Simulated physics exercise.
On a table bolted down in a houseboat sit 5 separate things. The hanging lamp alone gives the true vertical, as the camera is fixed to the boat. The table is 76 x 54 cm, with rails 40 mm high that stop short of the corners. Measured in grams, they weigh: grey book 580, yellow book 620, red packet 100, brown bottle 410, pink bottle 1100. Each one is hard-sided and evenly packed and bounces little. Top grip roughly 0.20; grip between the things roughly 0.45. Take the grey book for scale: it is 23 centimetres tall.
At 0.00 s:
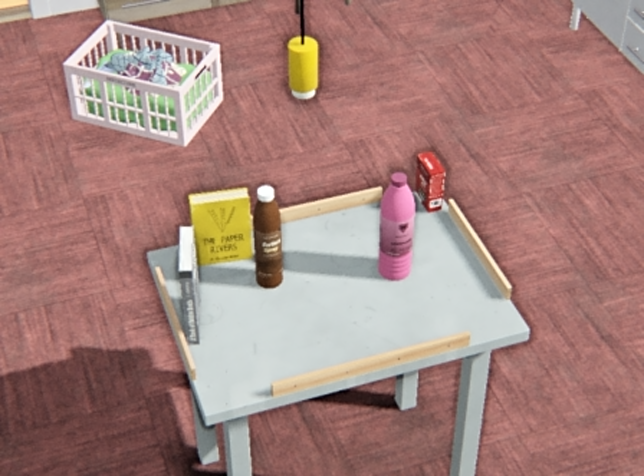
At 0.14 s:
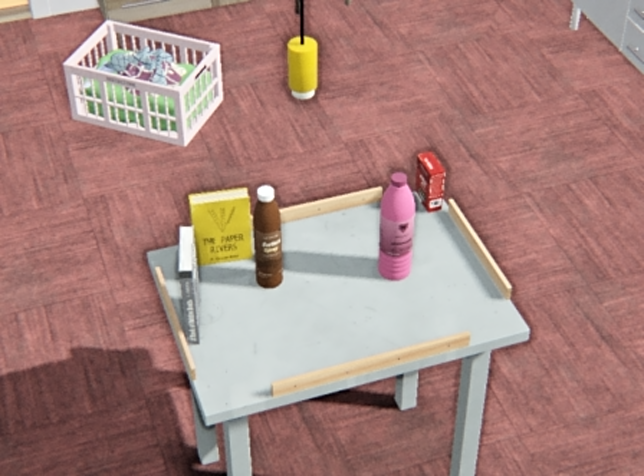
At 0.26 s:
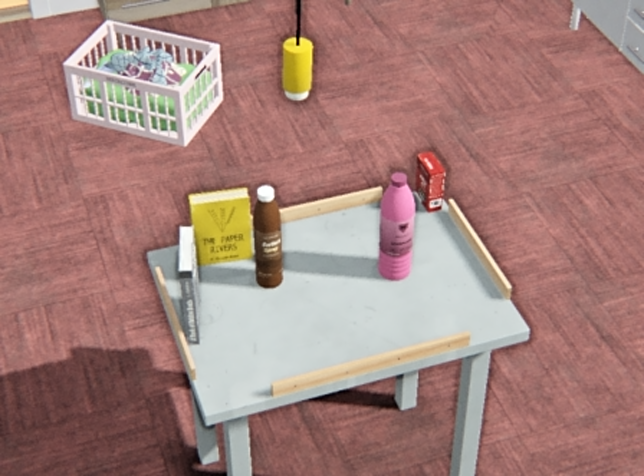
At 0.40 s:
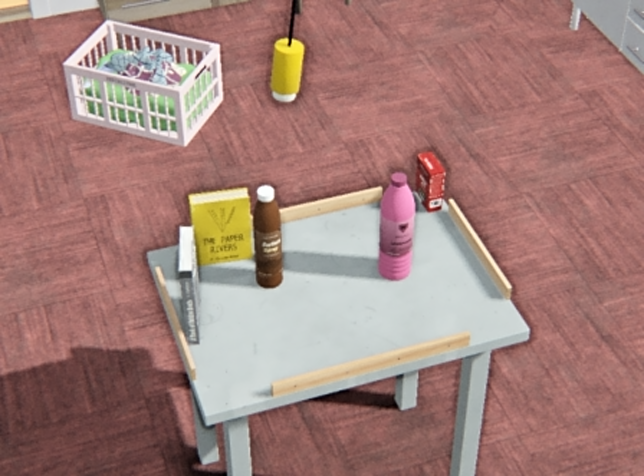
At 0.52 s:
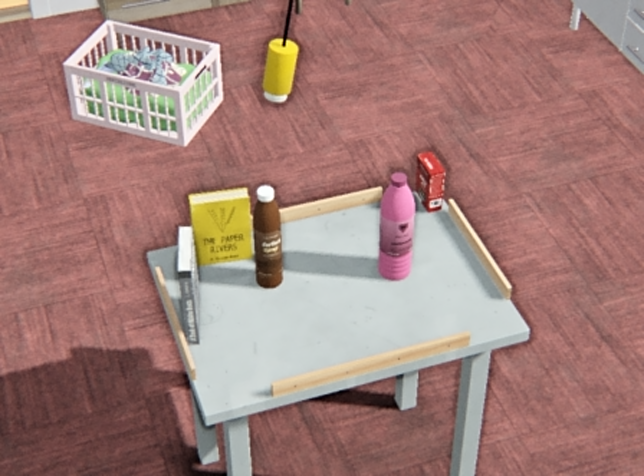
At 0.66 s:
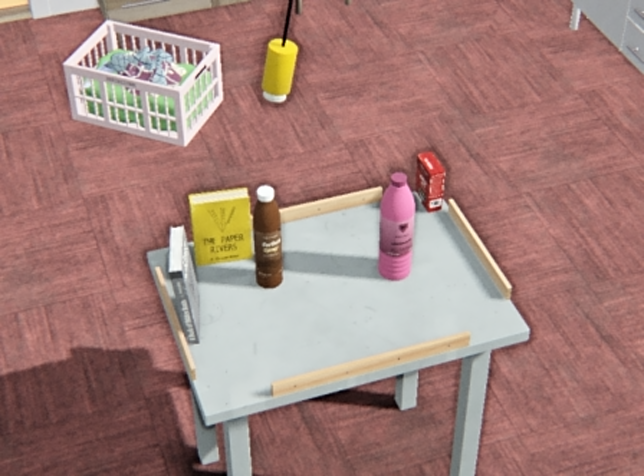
A small table held two books, a red packet, a brown bottle and a pink bottle while a hanging yellow lamp swung gradually left; then the grey book at the left edge leaned slightly left.
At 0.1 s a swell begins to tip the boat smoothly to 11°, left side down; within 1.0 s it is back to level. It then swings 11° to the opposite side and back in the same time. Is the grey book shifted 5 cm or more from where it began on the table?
Yes, it is shifted that far.
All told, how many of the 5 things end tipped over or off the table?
It comes to 1.
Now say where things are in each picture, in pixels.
Boat level; grey book (190, 286); yellow book (222, 228), in the first frame.
Boat level; brown bottle (268, 237); pink bottle (397, 225), in the second frame.
Boat heeled 3°, left side down; yellow book (222, 228); red packet (430, 183), in the third frame.
Boat heeled 7°, left side down; brown bottle (268, 237); pink bottle (397, 225), in the fourth frame.
Boat heeled 10°, left side down; yellow book (222, 228); red packet (430, 183), in the fifth frame.
Boat heeled 11°, left side down; grey book (185, 286) tipped 5° against what carries it; brown bottle (268, 237), in the sixth frame.
Around 0.96 s, boat heeled 2°, left side down; grey book now off the table.
Around 1.16 s, boat level.
Around 1.36 s, boat heeled 6°, right side down.
Around 1.56 s, boat heeled 11°, right side down.
Finally (2.6 s), off the table, grey book; the other 4 still in place (within 5 cm).
